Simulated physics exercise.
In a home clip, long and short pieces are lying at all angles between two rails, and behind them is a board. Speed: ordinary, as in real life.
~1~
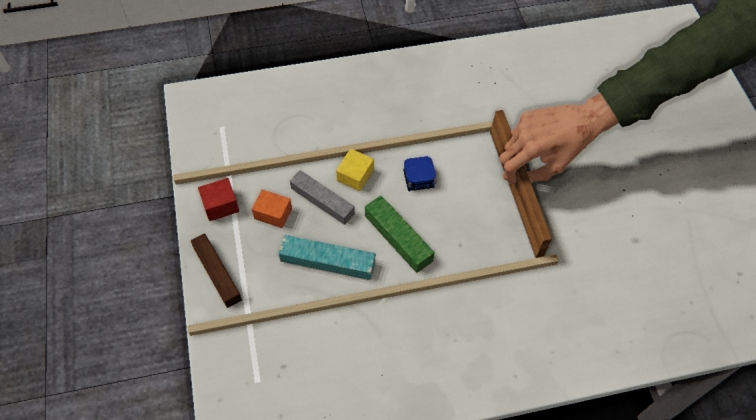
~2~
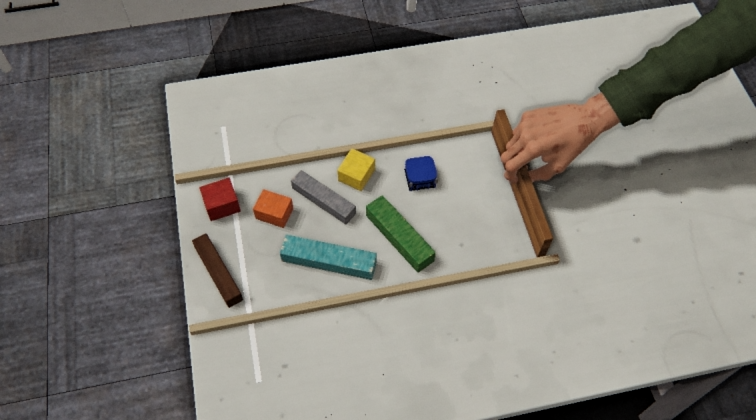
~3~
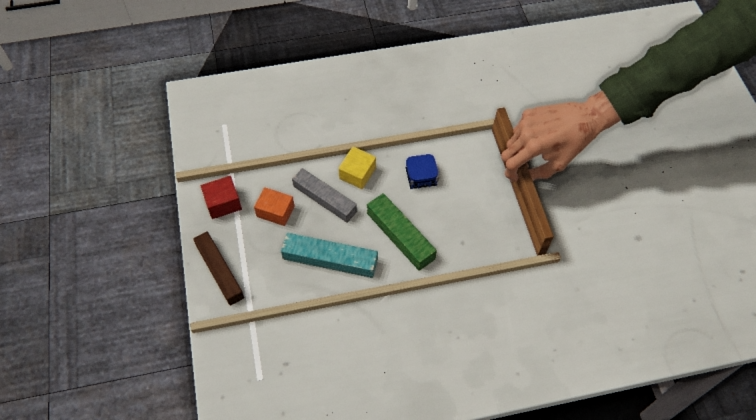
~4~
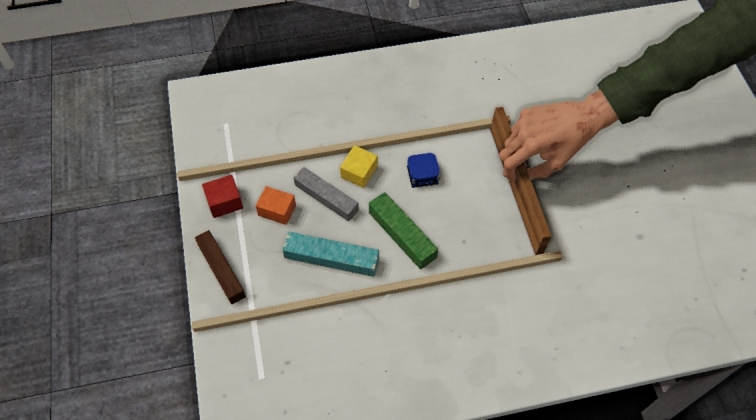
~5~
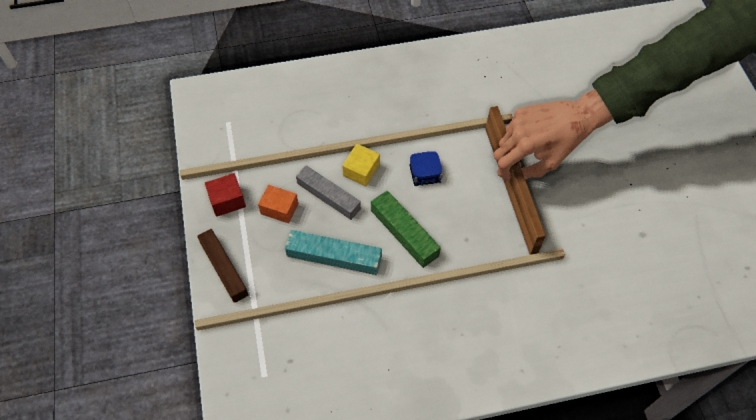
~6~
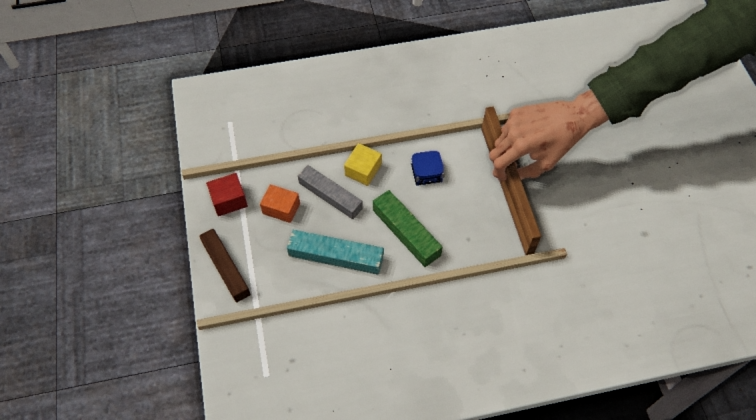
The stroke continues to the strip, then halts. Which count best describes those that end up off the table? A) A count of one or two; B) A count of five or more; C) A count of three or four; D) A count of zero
Answer: C.
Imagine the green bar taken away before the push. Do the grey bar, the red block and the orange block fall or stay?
Note: Grey bar is on by the end; red block is off by the end; orange block is off by the end.
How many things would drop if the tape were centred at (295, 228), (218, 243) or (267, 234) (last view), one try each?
In that order 0, 5 and 0.
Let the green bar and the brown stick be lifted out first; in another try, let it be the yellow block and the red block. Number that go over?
Count: 2 (first case); 3 (second).
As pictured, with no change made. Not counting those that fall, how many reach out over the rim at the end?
I make it 0.
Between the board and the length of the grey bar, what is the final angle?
Angle: Close to 5 degrees.
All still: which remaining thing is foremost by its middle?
It's the grey bar that ends up nearest.
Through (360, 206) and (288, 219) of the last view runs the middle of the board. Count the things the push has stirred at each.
At the first spot the count is 5, and at the second it is 8.
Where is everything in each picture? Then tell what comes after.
Brown stick (216, 270); red block (219, 200); orange block (272, 209); board (519, 182); tape (238, 243), in the first frame.
Red block (220, 199); turquoise bar (329, 257), in the second frame.
Orange block (275, 207); green bar (401, 231), in the third frame.
Brown stick (220, 267); grey bar (326, 194), in the fourth frame.
Red block (225, 195); board (513, 179), in the fifth frame.
Brown stick (225, 265); red block (227, 195); orange block (280, 203); board (509, 179); tape (247, 237), in the sixth frame.
A little later, none off yet; brown stick at rest near (225, 265); red block at rest near (227, 195); orange block at rest near (280, 203).
Next, none off yet; brown stick at rest near (225, 265); red block at rest near (227, 195); orange block shifted about its own width near (261, 208).
When it is over, the number that fall off is three or four; down, turquoise bar, orange block, red block and brown stick.
